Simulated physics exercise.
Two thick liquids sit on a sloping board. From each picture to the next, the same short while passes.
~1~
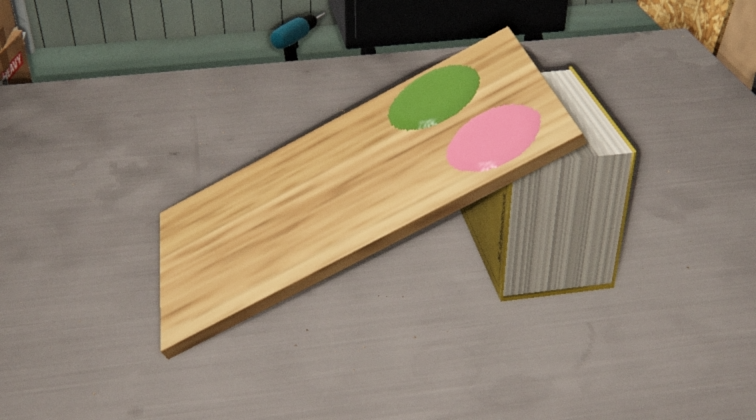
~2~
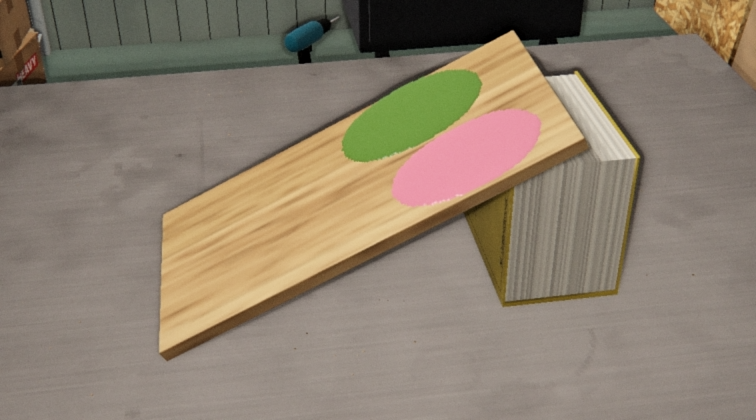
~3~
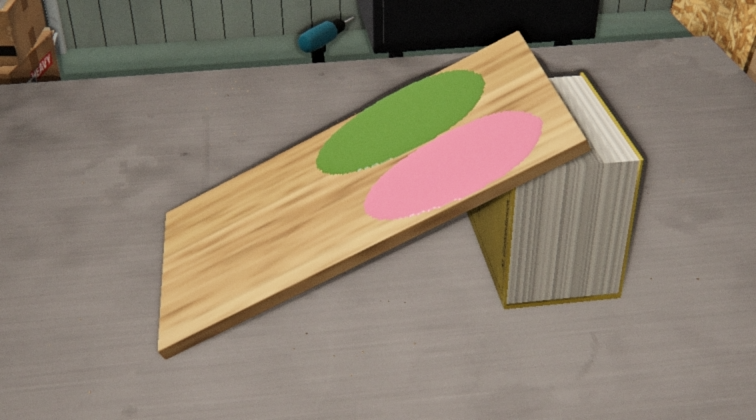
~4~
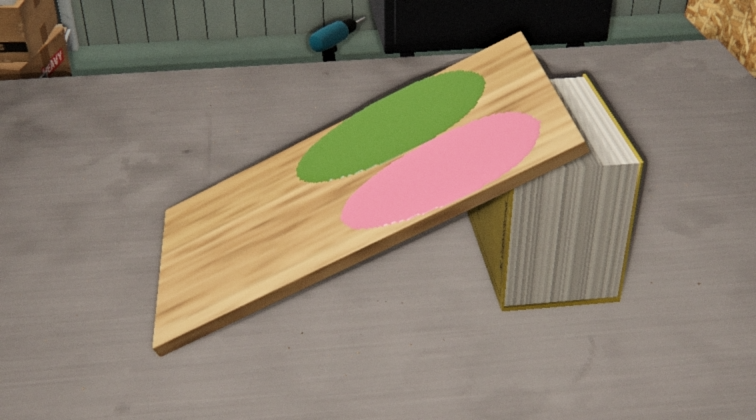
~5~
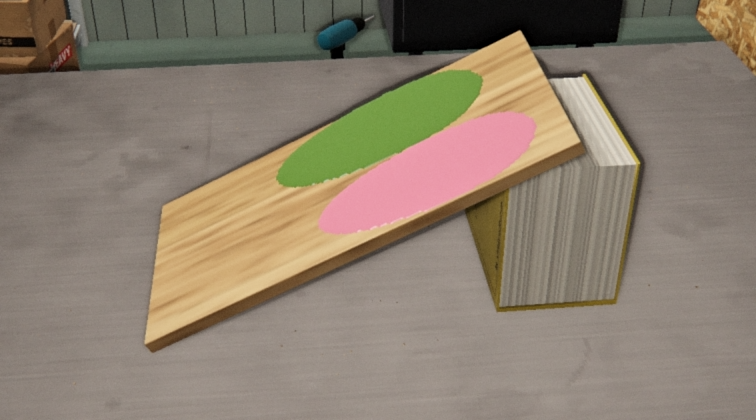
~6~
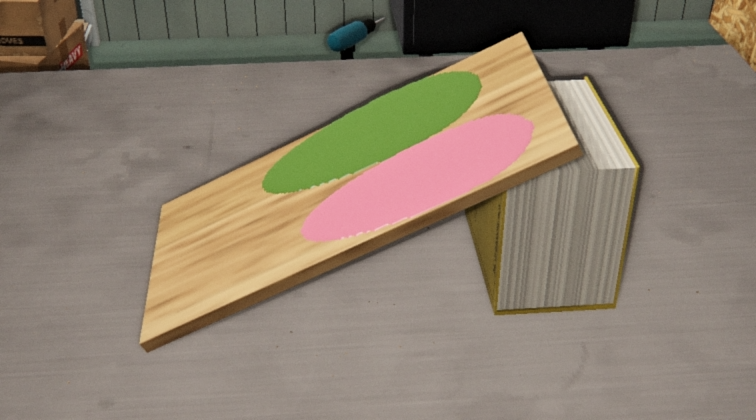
A wooden board leaned on a thick book on a grey table, and the green and pink patches near its raised end stretched steadily down the slope to the left, side by side.
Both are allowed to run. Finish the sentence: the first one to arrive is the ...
The first one to arrive is the farther one.
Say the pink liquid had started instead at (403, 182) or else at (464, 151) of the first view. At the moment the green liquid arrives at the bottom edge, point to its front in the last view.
First start: (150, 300). Second start: (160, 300).
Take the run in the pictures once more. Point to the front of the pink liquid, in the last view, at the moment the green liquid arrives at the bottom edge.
Roughly (199, 277).
A moment on, the pink liquid is three quarters of the way down; the green liquid is three quarters of the way down.
Further on, the pink liquid is three quarters of the way down; the green liquid is close to the edge.
When it is over, the pink liquid is close to the edge; the green liquid is at the low edge.
